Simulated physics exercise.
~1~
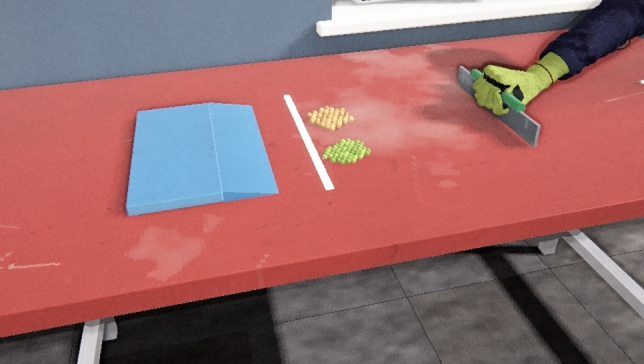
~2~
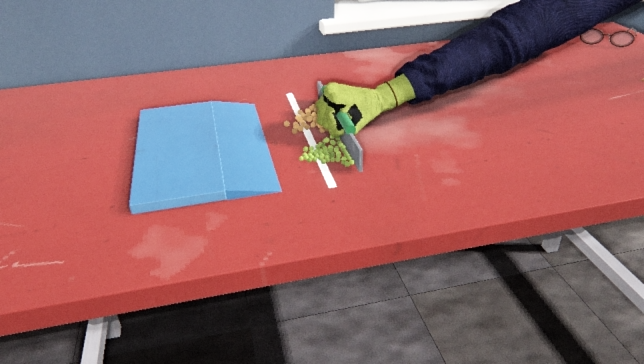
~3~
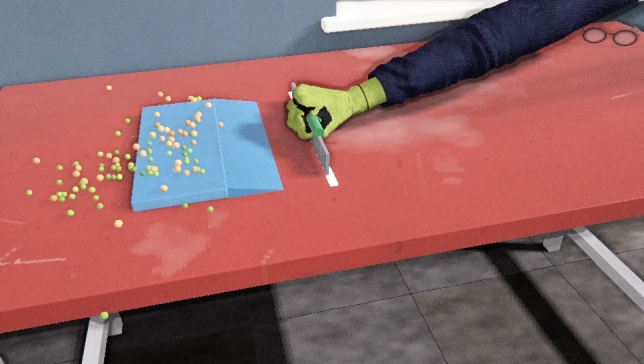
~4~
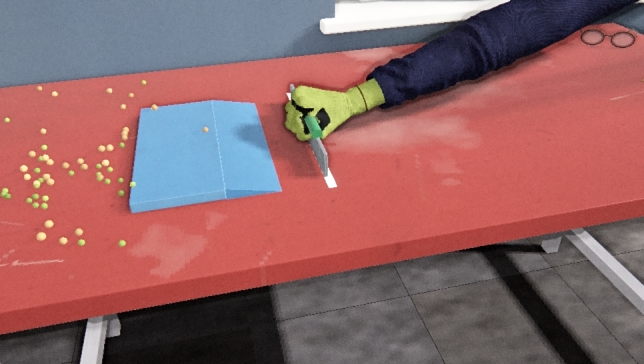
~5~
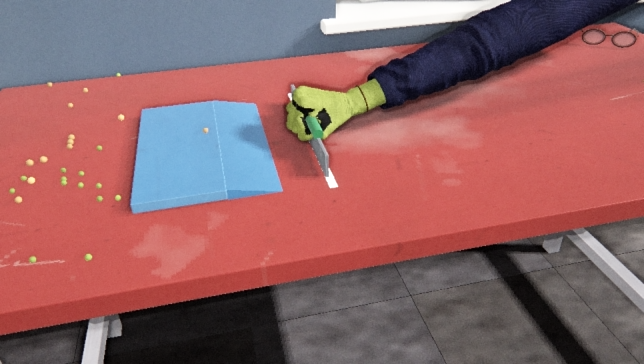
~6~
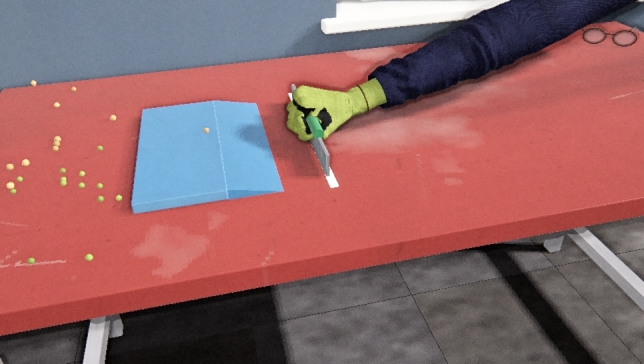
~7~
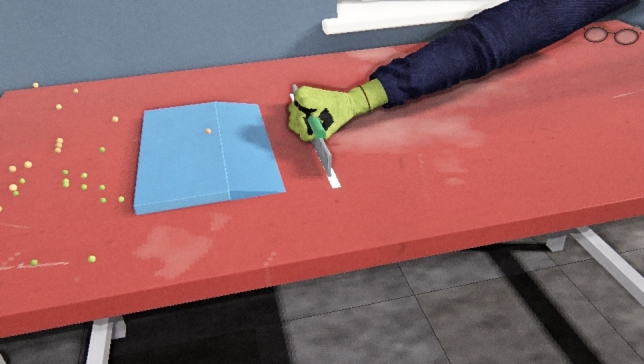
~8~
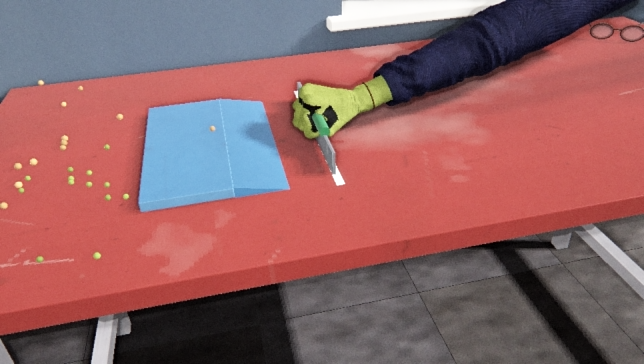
Gloved hand sweeping yellow and green pellets left with a scraper, stopping at white tape as they scatter beyond a blue wedge.
